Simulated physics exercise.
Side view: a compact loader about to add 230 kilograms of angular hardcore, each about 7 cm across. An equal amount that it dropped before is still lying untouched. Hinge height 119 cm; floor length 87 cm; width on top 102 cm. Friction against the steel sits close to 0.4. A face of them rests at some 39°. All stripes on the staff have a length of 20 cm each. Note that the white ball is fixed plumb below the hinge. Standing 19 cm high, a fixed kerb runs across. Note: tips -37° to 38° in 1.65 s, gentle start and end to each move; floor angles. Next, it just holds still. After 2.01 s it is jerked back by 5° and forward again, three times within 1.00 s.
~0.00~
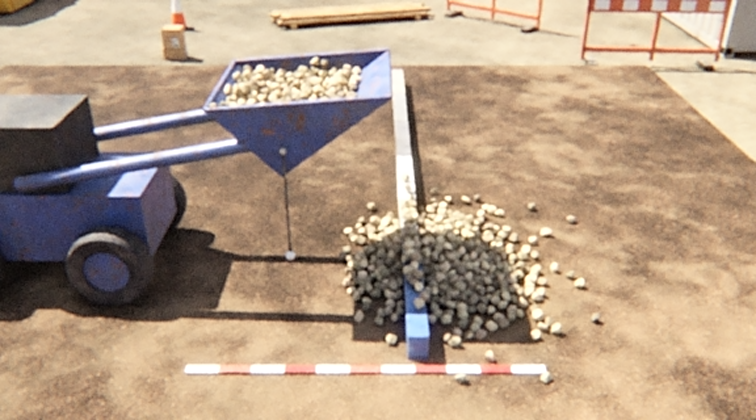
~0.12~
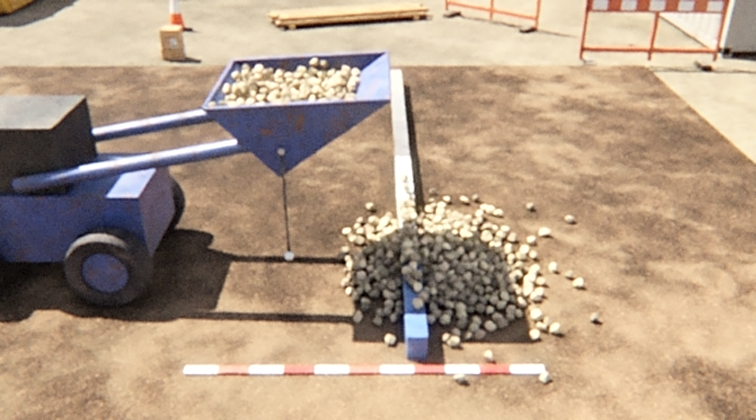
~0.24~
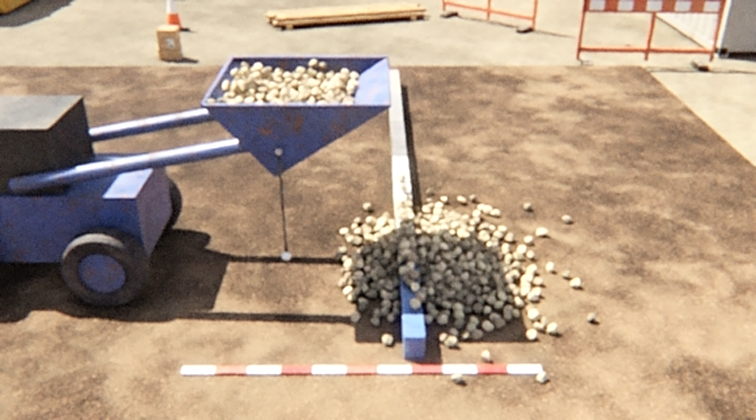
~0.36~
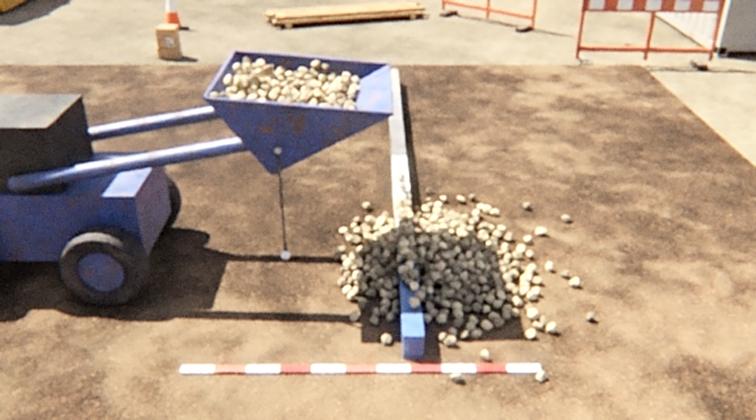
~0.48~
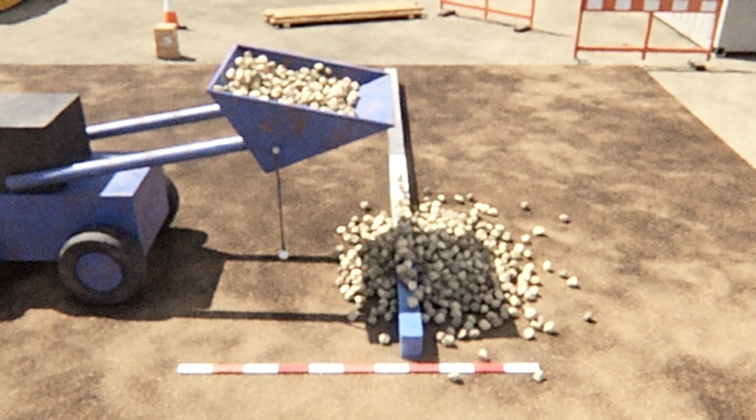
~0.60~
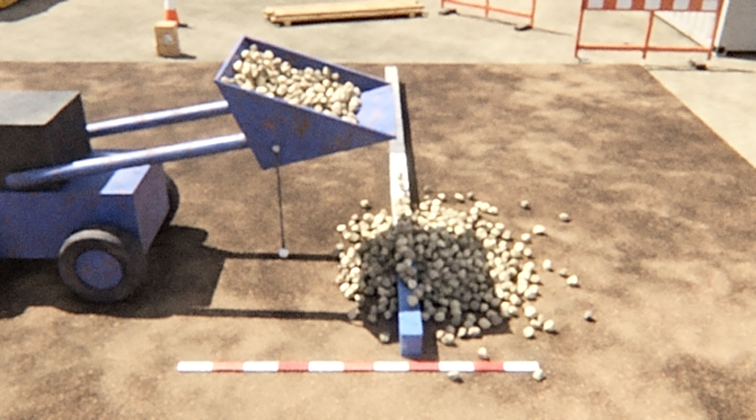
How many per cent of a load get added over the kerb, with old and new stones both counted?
47 %.
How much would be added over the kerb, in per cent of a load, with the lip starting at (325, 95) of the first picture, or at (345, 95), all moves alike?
First some 0, then 5 per cent.
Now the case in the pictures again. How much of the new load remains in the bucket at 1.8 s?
Roughly 60 per cent remains inside.
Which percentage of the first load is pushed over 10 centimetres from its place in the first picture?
Close to 0 per cent.
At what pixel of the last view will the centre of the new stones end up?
I'd say close to (404, 244).
After 1.2 s the floor is at 26°; in per cent of one load, 100 in the bucket, 29 on this side of the kerb, 71 over the kerb; the foremost stones are at (552, 250).
After 1.8 s the floor is at 38°; in per cent of one load, 60 in the bucket, 68 on this side of the kerb, 73 over the kerb; the foremost stones are at (552, 250).
After 3.5 s the floor is at 38°; in per cent of one load, 0 in the bucket, 82 on this side of the kerb, 118 over the kerb; the foremost stones are at (563, 259).
After 5.9 s the floor is at 38°; in per cent of one load, 0 in the bucket, 82 on this side of the kerb, 118 over the kerb; the foremost stones are at (563, 259). Net gain over the kerb, 47.
